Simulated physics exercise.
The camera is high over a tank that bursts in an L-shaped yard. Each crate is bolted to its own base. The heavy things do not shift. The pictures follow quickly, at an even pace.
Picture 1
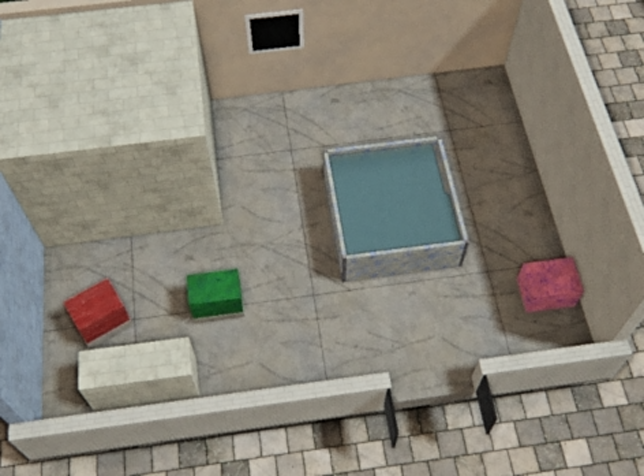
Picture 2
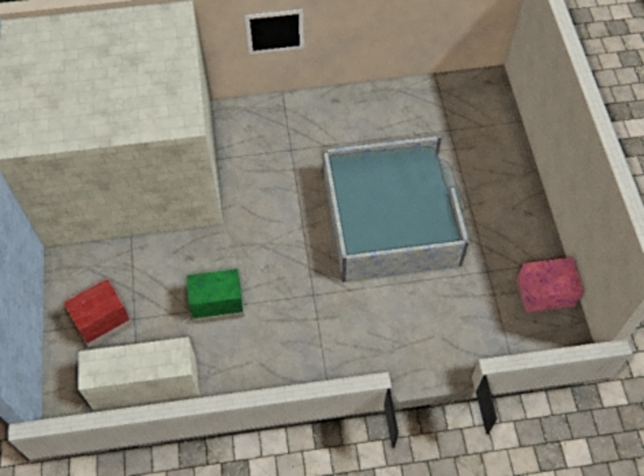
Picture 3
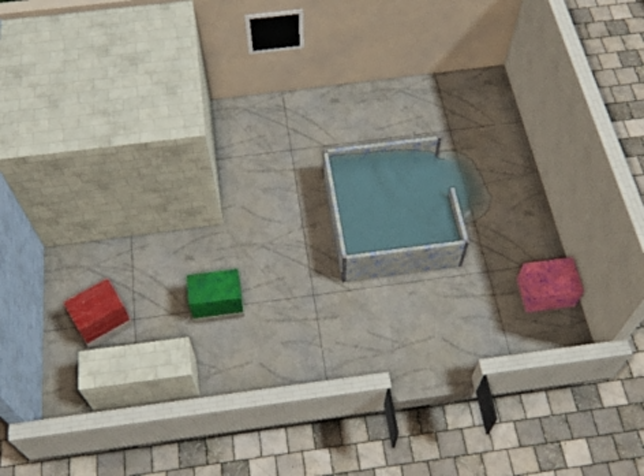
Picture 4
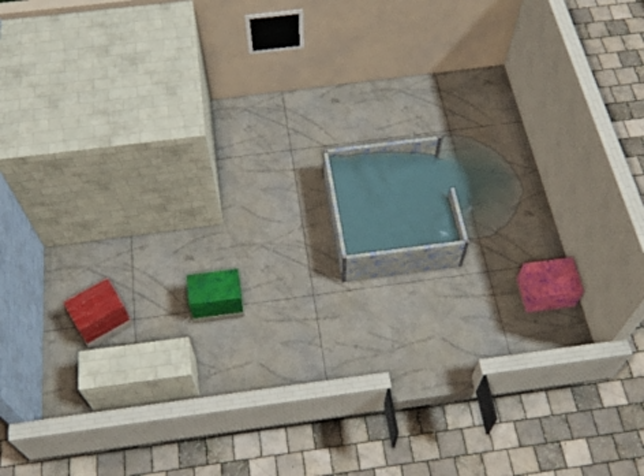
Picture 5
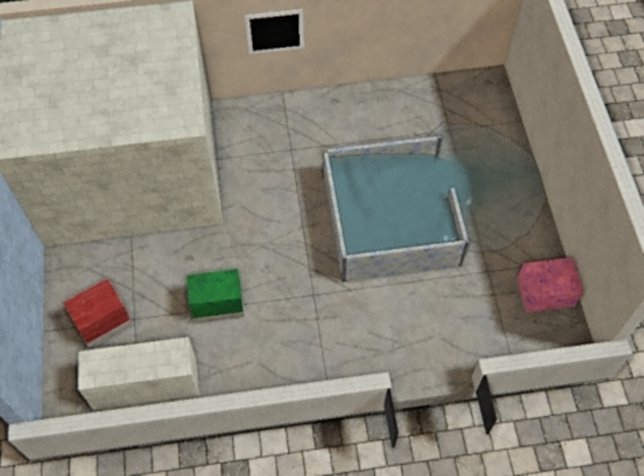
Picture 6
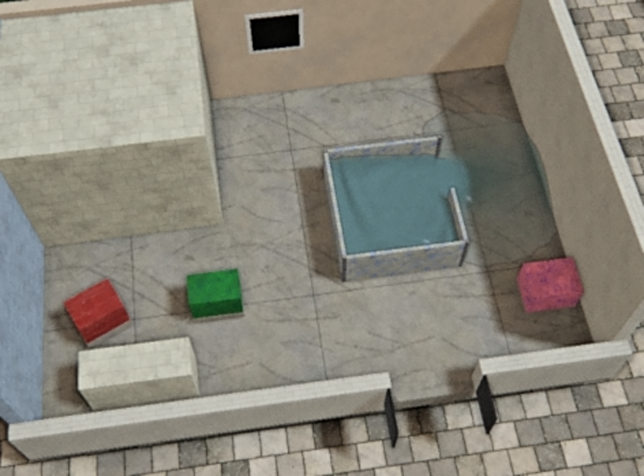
In a walled yard with red, green and pink blocks, a square tank of still water opens on its right side, and water pours through the gap, spreading across the paving to the right-hand wall and toward the viewer.
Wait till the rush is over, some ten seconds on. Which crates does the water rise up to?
The green crate keeps dry; the pink crate is soaked; the red crate keeps dry.
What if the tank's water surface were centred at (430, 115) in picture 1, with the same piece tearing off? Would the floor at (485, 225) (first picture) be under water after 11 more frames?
There: Covered.
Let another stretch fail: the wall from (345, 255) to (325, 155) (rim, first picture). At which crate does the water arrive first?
The green one.
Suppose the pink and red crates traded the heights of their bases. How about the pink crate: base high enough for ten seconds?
Then: Pink crate is topped.
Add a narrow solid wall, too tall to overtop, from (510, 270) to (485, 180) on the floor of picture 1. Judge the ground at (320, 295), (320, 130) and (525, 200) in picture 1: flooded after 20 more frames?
One after the other: Free of water, awash, wet.
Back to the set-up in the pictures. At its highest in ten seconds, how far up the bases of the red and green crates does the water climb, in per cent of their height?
Near 30 and 60 in a hundred.
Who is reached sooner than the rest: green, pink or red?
It is the pink-painted one.
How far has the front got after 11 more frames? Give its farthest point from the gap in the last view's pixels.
Close to (595, 358).
A moment on, water covers 15 % of the floor; the green crate not reached, the pink crate water round its plinth, the red crate not reached.
Next, water covers 20 % of the floor; the green crate not reached, the pink crate water round its plinth, the red crate not reached.
Then, water covers 50 % of the floor; the green crate not reached, the pink crate water round its plinth, the red crate not reached.
Later, water covers 80 % of the floor; the green crate water round its plinth, the pink crate water round its plinth, the red crate not reached.
In the end, water covers 100 % of the floor; the green crate stayed above the water, the pink crate was topped, the red crate stayed above the water.
